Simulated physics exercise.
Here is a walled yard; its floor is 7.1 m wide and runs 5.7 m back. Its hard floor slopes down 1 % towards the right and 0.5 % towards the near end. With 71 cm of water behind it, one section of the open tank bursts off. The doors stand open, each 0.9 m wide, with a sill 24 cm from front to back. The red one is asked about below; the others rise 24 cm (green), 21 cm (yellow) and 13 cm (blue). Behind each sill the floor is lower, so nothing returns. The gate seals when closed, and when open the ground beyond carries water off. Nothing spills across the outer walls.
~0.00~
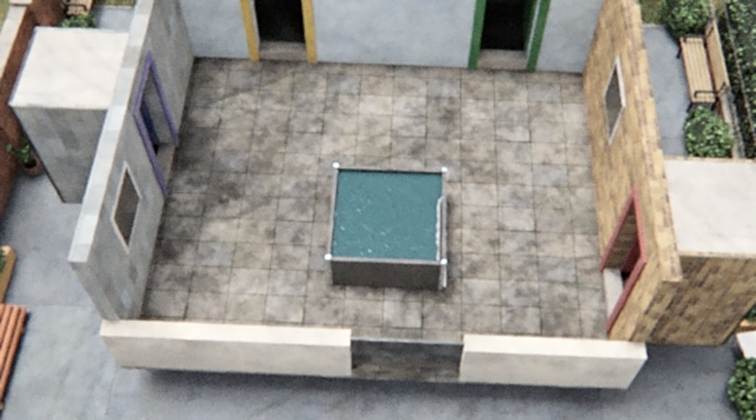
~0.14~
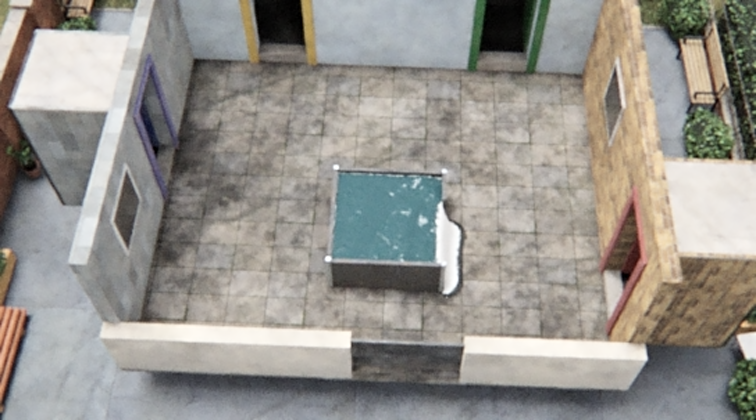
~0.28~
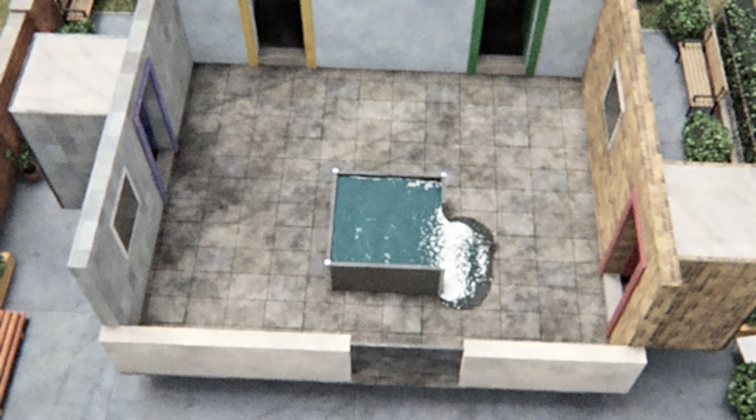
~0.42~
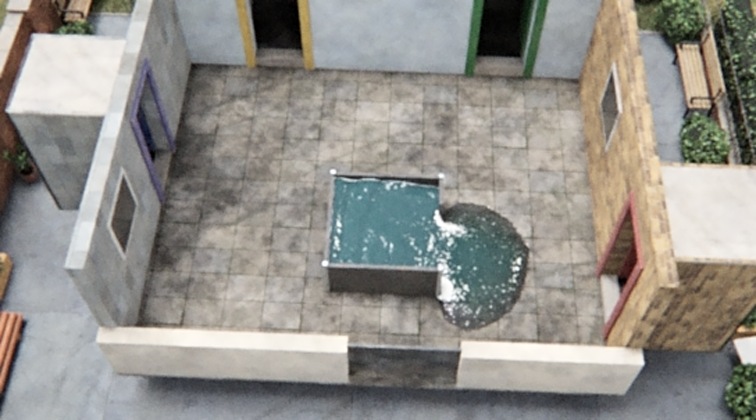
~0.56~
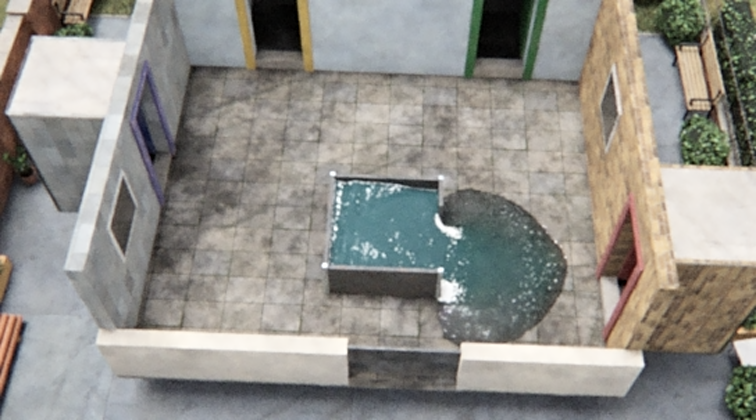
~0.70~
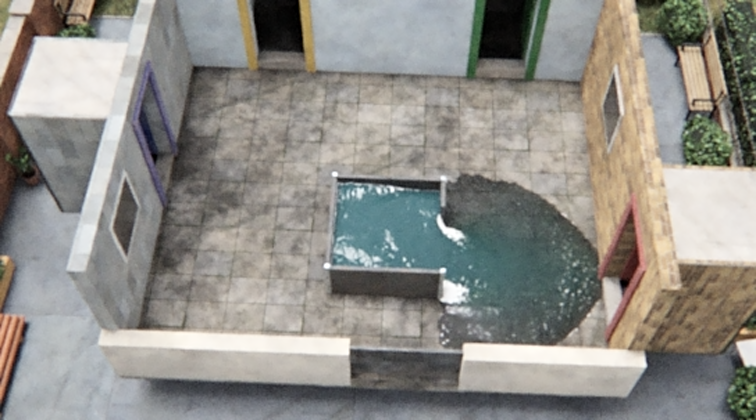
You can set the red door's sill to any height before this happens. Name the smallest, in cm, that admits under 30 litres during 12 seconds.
It would have to be roughly 28 cm high.
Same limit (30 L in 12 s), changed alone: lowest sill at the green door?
About 7.0 cm at green.
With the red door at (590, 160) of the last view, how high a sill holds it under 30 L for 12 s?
Roughly 7.0 cm.
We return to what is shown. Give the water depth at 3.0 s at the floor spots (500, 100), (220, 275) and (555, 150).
About 2, 0 and 6 cm.
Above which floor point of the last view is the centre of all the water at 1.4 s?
Near (449, 261).
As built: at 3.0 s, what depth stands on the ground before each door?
In cm: Red 22, green 8, yellow 0, blue 0.
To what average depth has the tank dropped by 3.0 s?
Roughly 20 cm on average.
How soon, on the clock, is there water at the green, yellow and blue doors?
Arrival: Green 2.8 s, yellow 5.5 s, blue 9.0 s.
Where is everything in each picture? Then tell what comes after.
The first picture shows still water, 71 cm deep, in the open tank at (388, 216); the red door at (621, 267) is dry.
In the second picture, the gap is at (440, 247), the front 0.4 m out at (461, 235); the back of the open tank holds 71 cm.
In the third picture, water pours out at (439, 252) and has run 0.8 m, to (487, 269); about 12 cm deep outside, 71 cm at the back.
In the fourth picture, the gap is at (437, 254), the front 1.4 m out at (523, 265); the back of the open tank holds 64 cm.
In the fifth picture, the front is at (561, 275), 2.0 m from the gap at (437, 257); 3.8 m2 of floor is wet, 60 cm left at the back.
In the sixth picture, the gap is at (439, 257), the front 2.6 m out at (602, 284); the back of the open tank holds 61 cm; 0.2 m in a straight line remain to the red door at (620, 275).
After 1.4 s water covers 20 % of the floor, deepest (40 cm) near (607, 363); 15 cm at the red door, 57 litres in over its 13 cm sill.
After 3.0 s water covers 30 % of the floor, deepest (24 cm) near (599, 287); 22 cm at the red door, 219 litres in over its 13 cm sill.
After 12.0 s water covers 100 % of the floor, deepest (8 cm) near (590, 201); 7 cm at the red door, 254 litres in over its 13 cm sill.
At the red door as built, the water arrived by 0.8 s and peaked near 31 cm at 2.0 s.
With a sill of 25.5 cm, 52 litres would have come in within the 12 s; with 34.5 cm, 4 litres. So under 30 litres takes about 28 cm.
